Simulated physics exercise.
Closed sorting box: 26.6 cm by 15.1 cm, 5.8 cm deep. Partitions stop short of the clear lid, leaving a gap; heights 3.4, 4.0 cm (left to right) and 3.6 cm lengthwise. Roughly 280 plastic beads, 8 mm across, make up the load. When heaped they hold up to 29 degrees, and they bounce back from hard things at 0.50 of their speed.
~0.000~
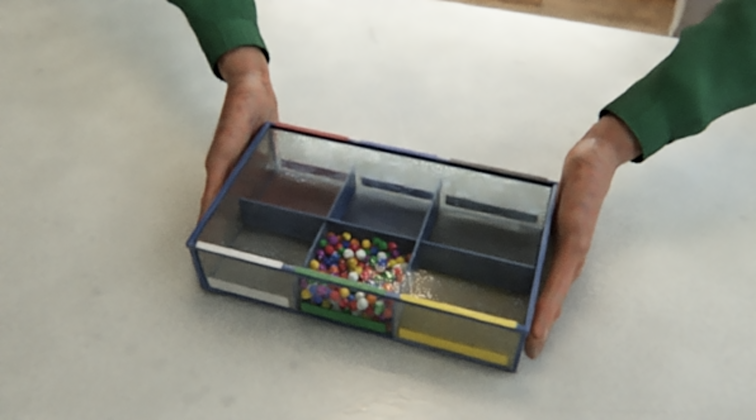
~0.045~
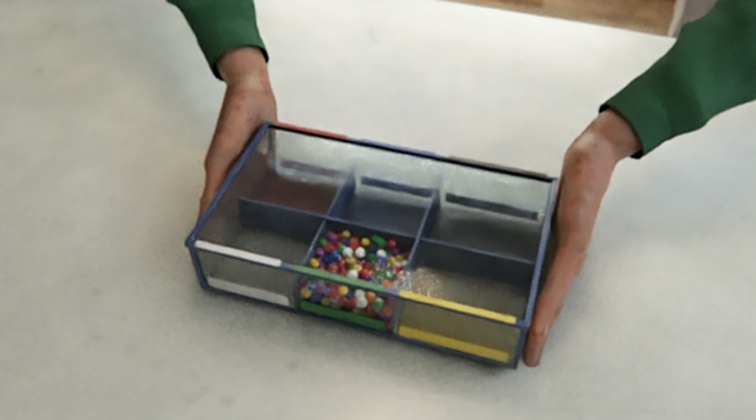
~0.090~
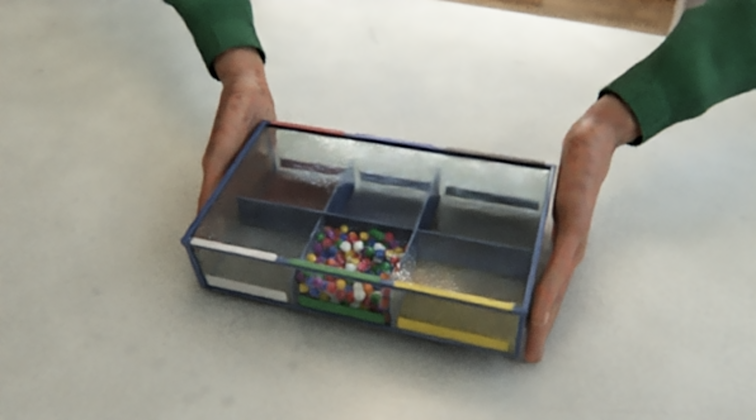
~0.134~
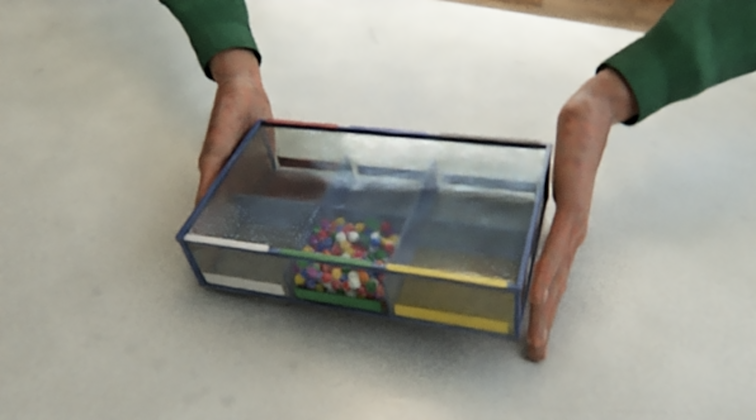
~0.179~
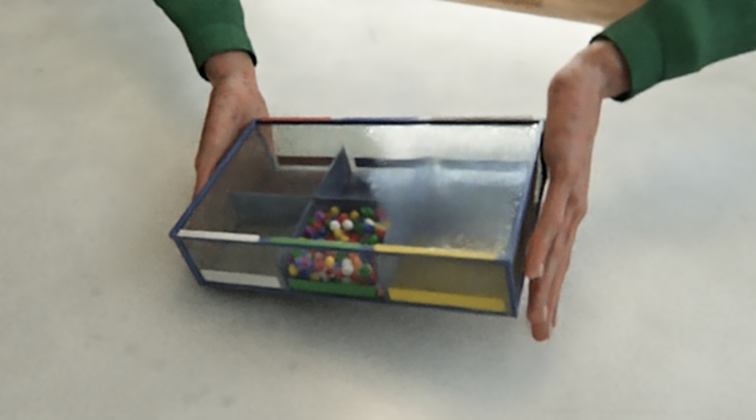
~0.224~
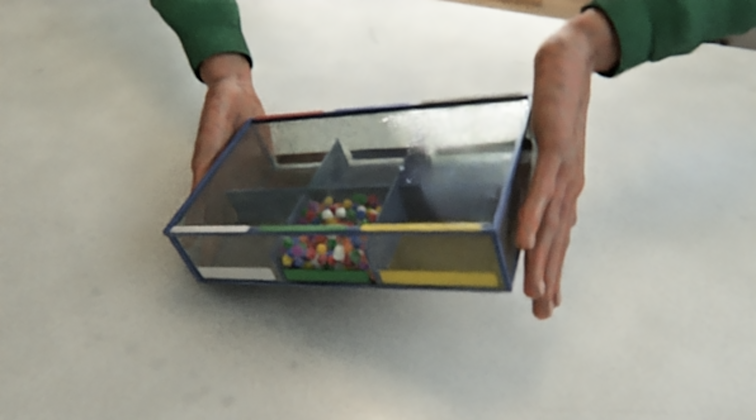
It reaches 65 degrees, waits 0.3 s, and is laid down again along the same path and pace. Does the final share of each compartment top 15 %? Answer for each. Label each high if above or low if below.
Red compartment: Low; blue compartment: Low; green compartment: High; yellow compartment: Low; white compartment: High; black compartment: Low.
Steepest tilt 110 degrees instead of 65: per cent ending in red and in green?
Result - red 40 %, green 0 %.
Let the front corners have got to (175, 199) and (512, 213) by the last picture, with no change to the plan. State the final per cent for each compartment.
In per cent, the final split is red 25, blue 0, green 65, yellow 0, white 5, black 0.
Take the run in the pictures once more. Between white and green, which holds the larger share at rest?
Fuller: Green.
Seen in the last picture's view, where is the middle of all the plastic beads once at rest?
About (328, 266).
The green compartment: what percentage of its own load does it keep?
Something like 60 per cent.
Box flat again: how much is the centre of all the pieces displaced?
It shifts some 5.0 cm.
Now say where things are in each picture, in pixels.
The first frame shows box tilt 0 degrees, front corners at (193, 243) and (524, 328); green 100 %.
The second frame shows box tilt 1 degrees, front corners at (191, 243) and (524, 323).
The third frame shows box tilt 4 degrees, front corners at (188, 240) and (522, 310), lowest corner left back.
The fourth frame shows box tilt 9 degrees, front corners at (182, 237) and (516, 286), lowest corner left back.
The fifth frame shows box tilt 14 degrees, front corners at (176, 234) and (506, 258), lowest corner left back.
The sixth frame shows box tilt 19 degrees, front corners at (170, 231) and (492, 228), lowest corner left back; green 100 %. Its pace works out near 115 degrees a second.
After 0.87 s, tilt 65 degrees; red 5 %, green 70 %, white 25 %.
After 1.31 s, tilt 34 degrees; red 5 %, green 65 %, white 30 %.
Then, at 1.82 s, tilt 0 degrees; red 5 %, green 65 %, white 30 %.
By 2.6 s all is still; red 5 %, blue 0 %, green 65 %, yellow 0 %, white 30 %, black 0 %.
